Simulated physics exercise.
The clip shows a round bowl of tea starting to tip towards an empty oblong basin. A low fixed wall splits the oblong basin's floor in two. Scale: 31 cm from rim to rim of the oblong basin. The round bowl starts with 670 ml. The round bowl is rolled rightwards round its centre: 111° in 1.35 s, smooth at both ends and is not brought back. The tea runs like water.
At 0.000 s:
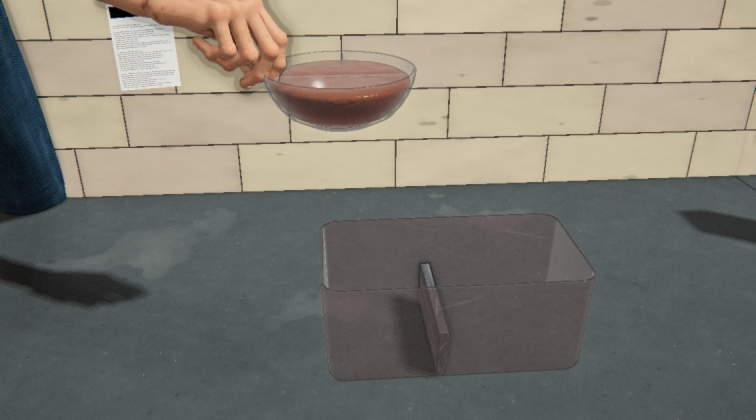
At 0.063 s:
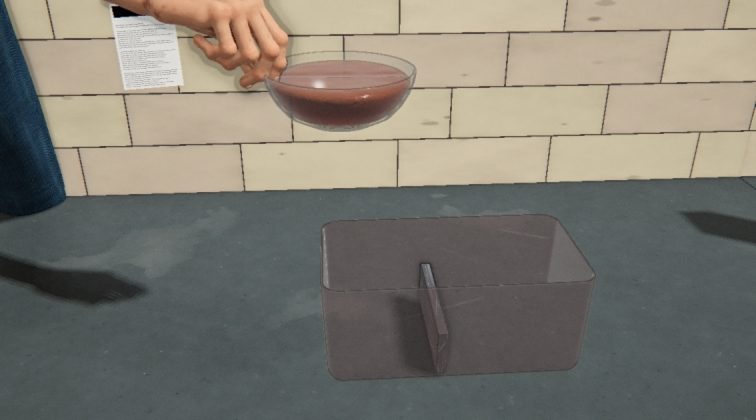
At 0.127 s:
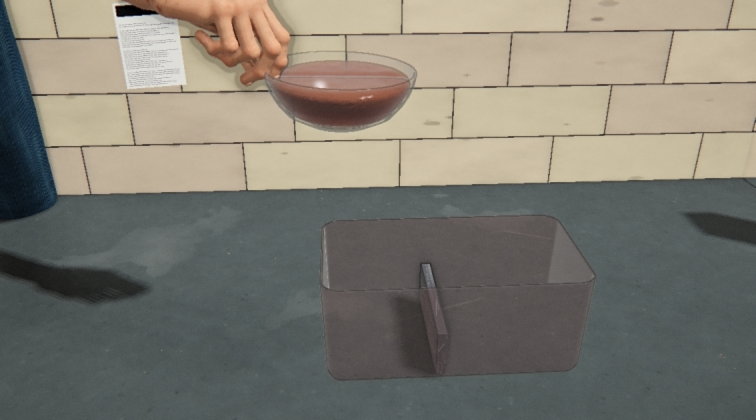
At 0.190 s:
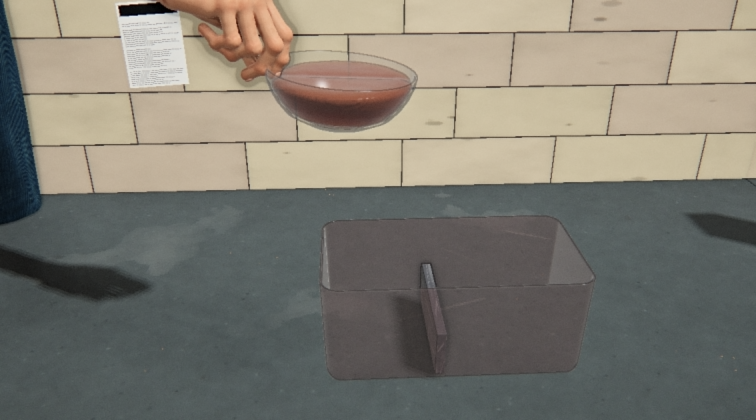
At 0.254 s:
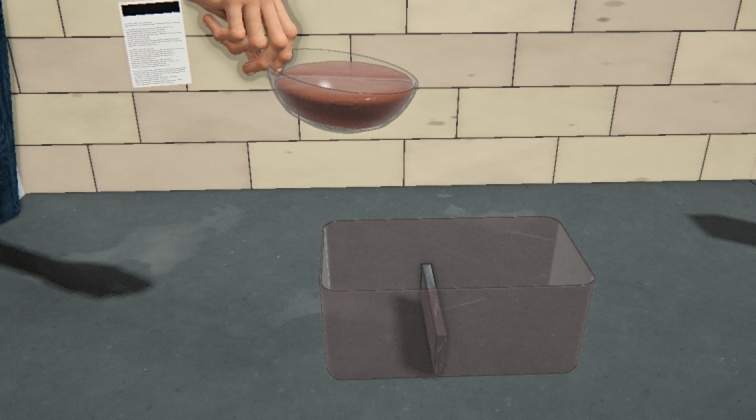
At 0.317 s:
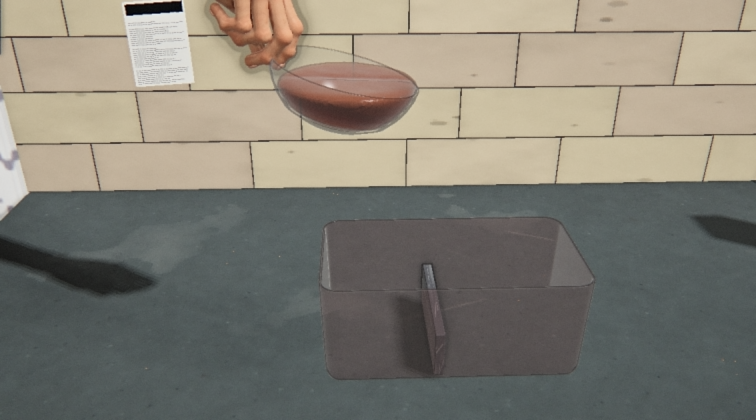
At first, a hand holds a clear round bowl of reddish-brown liquid level above an empty, see-through oblong basin with a divider inside. Slowly, then a little faster, the hand tilts the bowl slightly to the right, and the liquid shifts towards its right edge while the basin stays still.
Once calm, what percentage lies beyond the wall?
About 85 per cent.
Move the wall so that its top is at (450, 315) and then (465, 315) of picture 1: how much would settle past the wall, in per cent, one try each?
First 70, then 60 per cent.
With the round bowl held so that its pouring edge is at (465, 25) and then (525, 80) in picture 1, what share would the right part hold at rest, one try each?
First 95, then 80 per cent.
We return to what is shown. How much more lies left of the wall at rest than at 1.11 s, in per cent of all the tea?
Some 1 per cent.
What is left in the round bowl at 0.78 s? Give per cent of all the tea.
Near 20 in a hundred.
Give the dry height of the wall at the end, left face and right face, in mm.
Some 56 mm on the left and 40 mm on the right.
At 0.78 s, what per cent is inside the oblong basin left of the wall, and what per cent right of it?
Left about 2, right about 36.
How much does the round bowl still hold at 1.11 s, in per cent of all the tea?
Some 0 per cent.
By 0.78 s the tilt is 69° and 19 per cent is still to pour, 2 is left of the wall and 36 right of it.
By 1.11 s the tilt is 103° and 0 per cent is still to pour, 12 is left of the wall and 85 right of it.
By 1.47 s the tilt is 111° and 0 per cent is still to pour, 13 is left of the wall and 86 right of it.
By 1.85 s the tilt is 111° and 0 per cent is still to pour, 13 is left of the wall and 85 right of it.
At rest 13 per cent lies left of the wall, 85 right of it and 1 outside.
